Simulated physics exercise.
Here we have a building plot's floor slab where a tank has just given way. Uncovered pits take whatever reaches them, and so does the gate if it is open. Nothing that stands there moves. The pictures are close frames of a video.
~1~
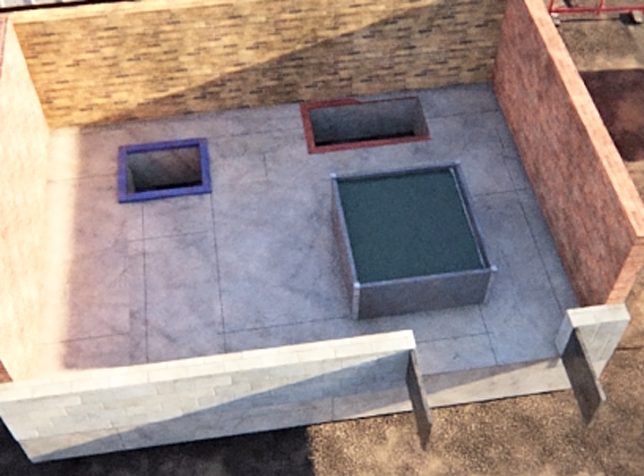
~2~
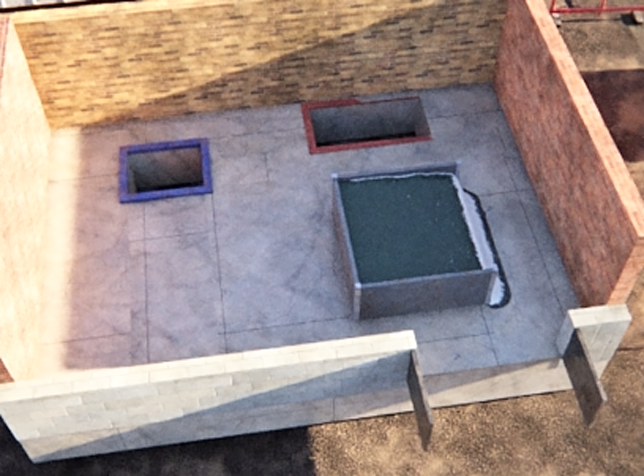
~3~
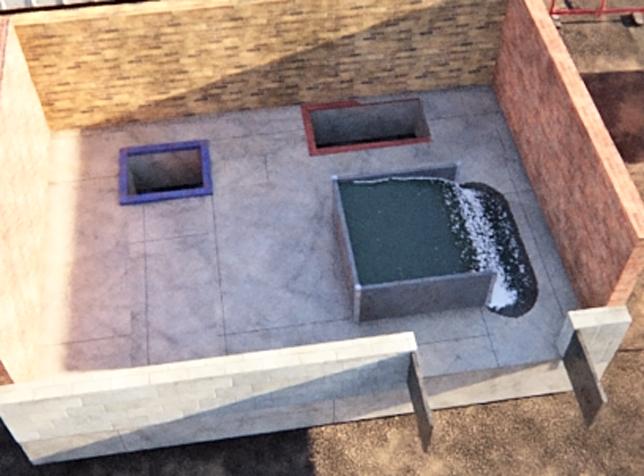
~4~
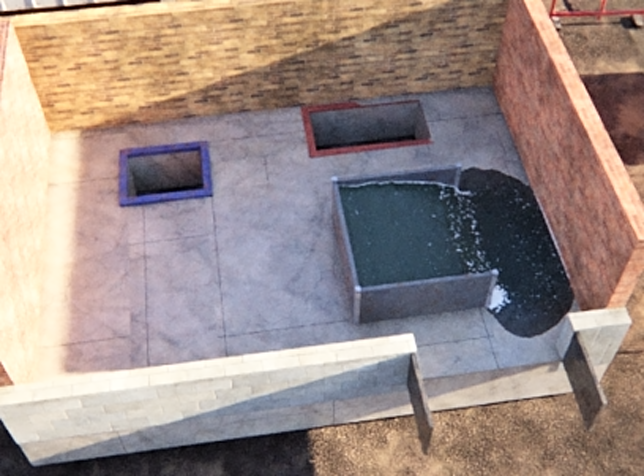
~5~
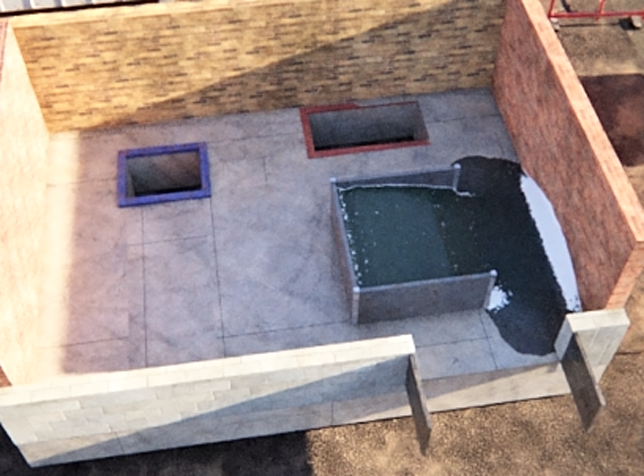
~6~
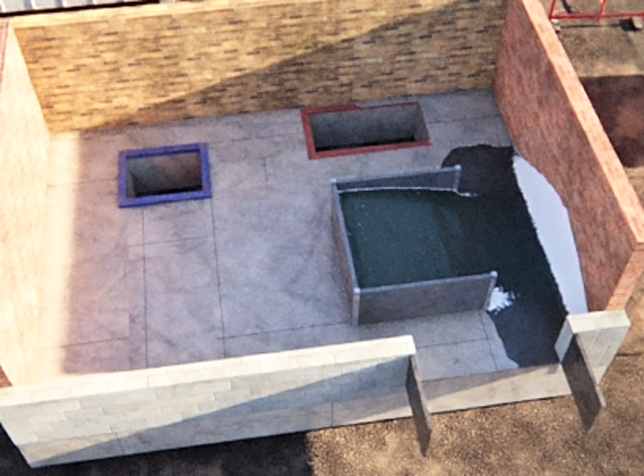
A building plot's concrete floor slab, walled in tan, red and pale brick, is seen from above at an angle by a still camera. A blue-rimmed opening lies at left, a red-rimmed one at the back, and a grey tank of dark green water stands right of centre. The tank's right side opens and water pours out, foaming white, spreading darkly across the slab to the right-hand wall and toward the front and back.
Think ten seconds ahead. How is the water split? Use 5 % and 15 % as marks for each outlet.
In the end: The gate takes above 15 %; the red pit takes above 15 %; the blue pit takes not even 5 %.
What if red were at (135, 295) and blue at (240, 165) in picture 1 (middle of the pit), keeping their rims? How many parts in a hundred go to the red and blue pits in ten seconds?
Roughly, in per cent: Red 10, blue 8.
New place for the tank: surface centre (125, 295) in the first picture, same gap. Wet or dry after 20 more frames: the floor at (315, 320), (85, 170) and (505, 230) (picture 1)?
In turn: Flooded, no water, wet.
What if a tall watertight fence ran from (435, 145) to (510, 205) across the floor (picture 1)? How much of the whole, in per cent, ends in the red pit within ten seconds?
Parts in a hundred: Red 20.
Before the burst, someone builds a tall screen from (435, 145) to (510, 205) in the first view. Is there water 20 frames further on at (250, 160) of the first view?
Answer: Awash.
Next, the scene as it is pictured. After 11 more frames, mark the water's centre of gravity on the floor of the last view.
I would point to (475, 242).
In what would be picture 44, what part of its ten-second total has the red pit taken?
Roughly 80 per cent.
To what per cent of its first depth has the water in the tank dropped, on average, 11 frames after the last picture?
Roughly 28 per cent.
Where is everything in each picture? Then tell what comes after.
Still water in the tank at (410, 225), in the first frame.
The front is at (493, 305), out from the gap at (469, 236), in the second frame.
Water pours out at (469, 240) and has run to (513, 312), in the third frame.
The front is at (564, 307), out from the gap at (468, 243), in the fourth frame.
The front is at a hidden place, out from the gap at (467, 244), in the fifth frame.
Water pours out at (467, 245) and has run to (514, 149), in the sixth frame.
A moment on, water covers 15 % of the floor; the gate 1 %, the red pit 0 %, the blue pit 0 %.
Next, water covers 25 % of the floor; the gate 5 %, the red pit 2 %, the blue pit 0 %.
Then, water covers 35 % of the floor; the gate 17 %, the red pit 13 %, the blue pit 0 %.
Later, water covers 40 % of the floor; the gate 25 %, the red pit 26 %, the blue pit 0 %.
In the end, water covers 45 % of the floor; the gate 32 %, the red pit 34 %, the blue pit 0 %.
